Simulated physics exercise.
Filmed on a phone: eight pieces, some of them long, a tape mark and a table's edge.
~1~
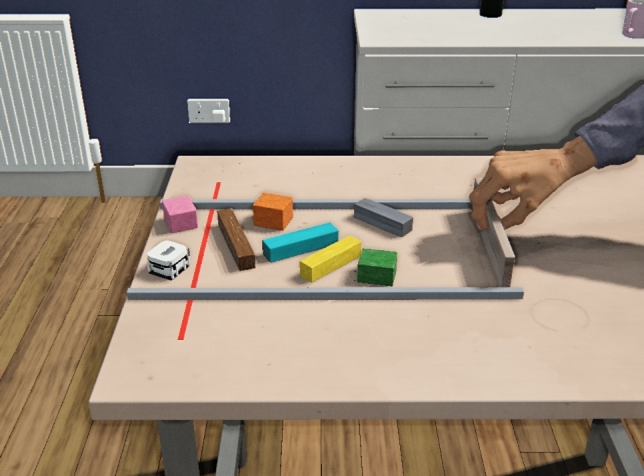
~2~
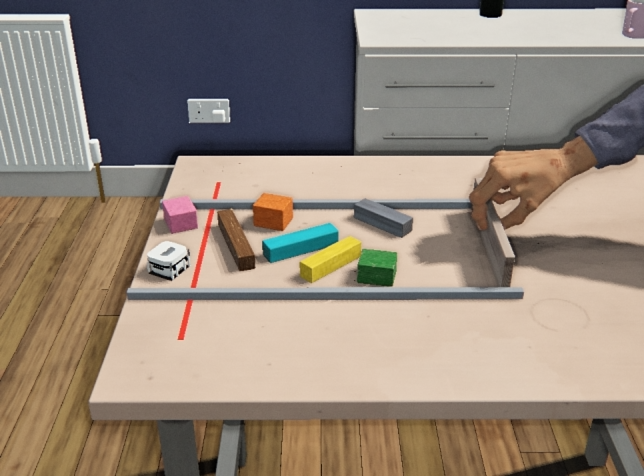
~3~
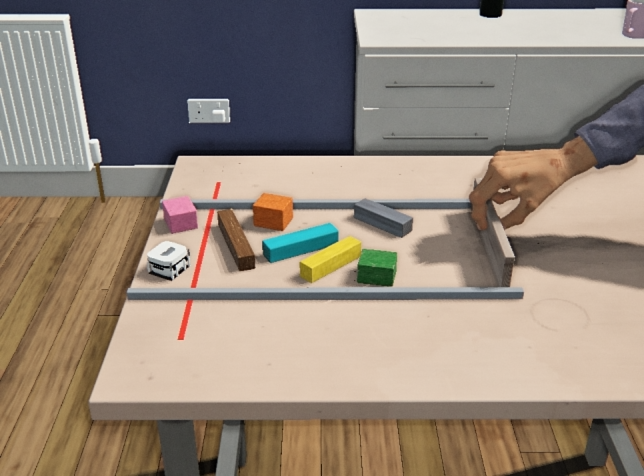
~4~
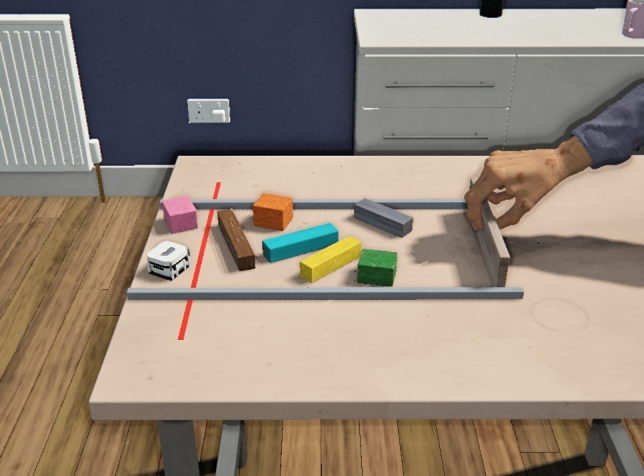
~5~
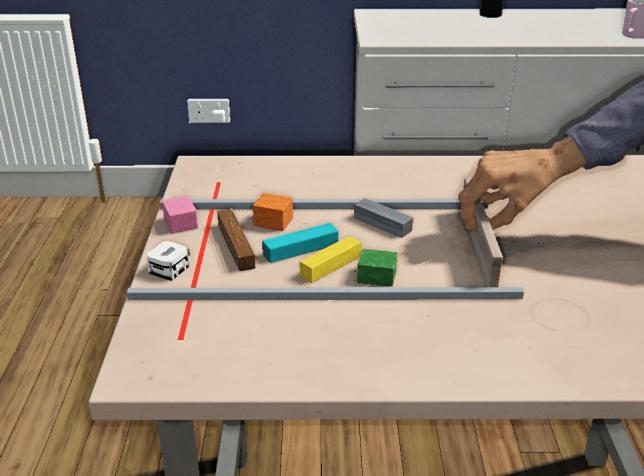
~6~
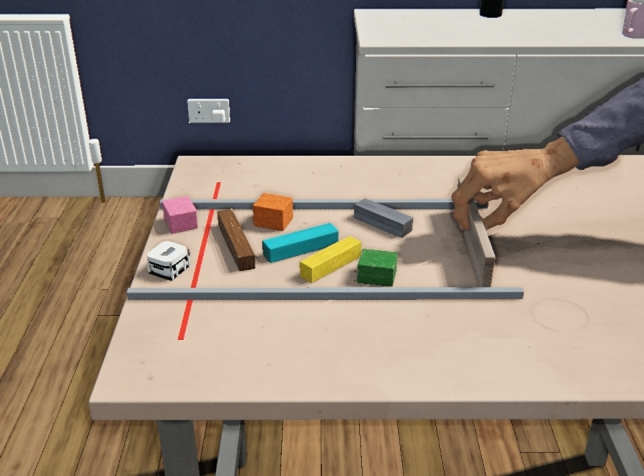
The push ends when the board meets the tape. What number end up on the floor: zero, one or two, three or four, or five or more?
In the end the number that fall off is three or four.
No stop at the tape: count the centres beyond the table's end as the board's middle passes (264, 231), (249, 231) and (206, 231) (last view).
Place by place, 0, 1 and 3.
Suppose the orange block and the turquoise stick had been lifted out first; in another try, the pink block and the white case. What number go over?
It would be 1 and 1.
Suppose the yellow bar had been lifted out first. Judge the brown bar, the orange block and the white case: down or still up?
The brown bar falls; the orange block is kept; the white case is lost.
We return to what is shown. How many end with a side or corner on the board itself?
It touches 3.
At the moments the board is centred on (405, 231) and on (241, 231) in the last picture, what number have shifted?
By then 1, and 8.
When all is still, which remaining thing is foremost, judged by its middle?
Foremost is the turquoise stick.
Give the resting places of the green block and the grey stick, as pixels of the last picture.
Near (177, 271) and (199, 218).
Soon after, none off yet; pink block at rest near (180, 215); white case at rest near (168, 261); brown bar at rest near (236, 239).
In the end, the number that fall off is three or four; gone, brown bar, white case and pink block.
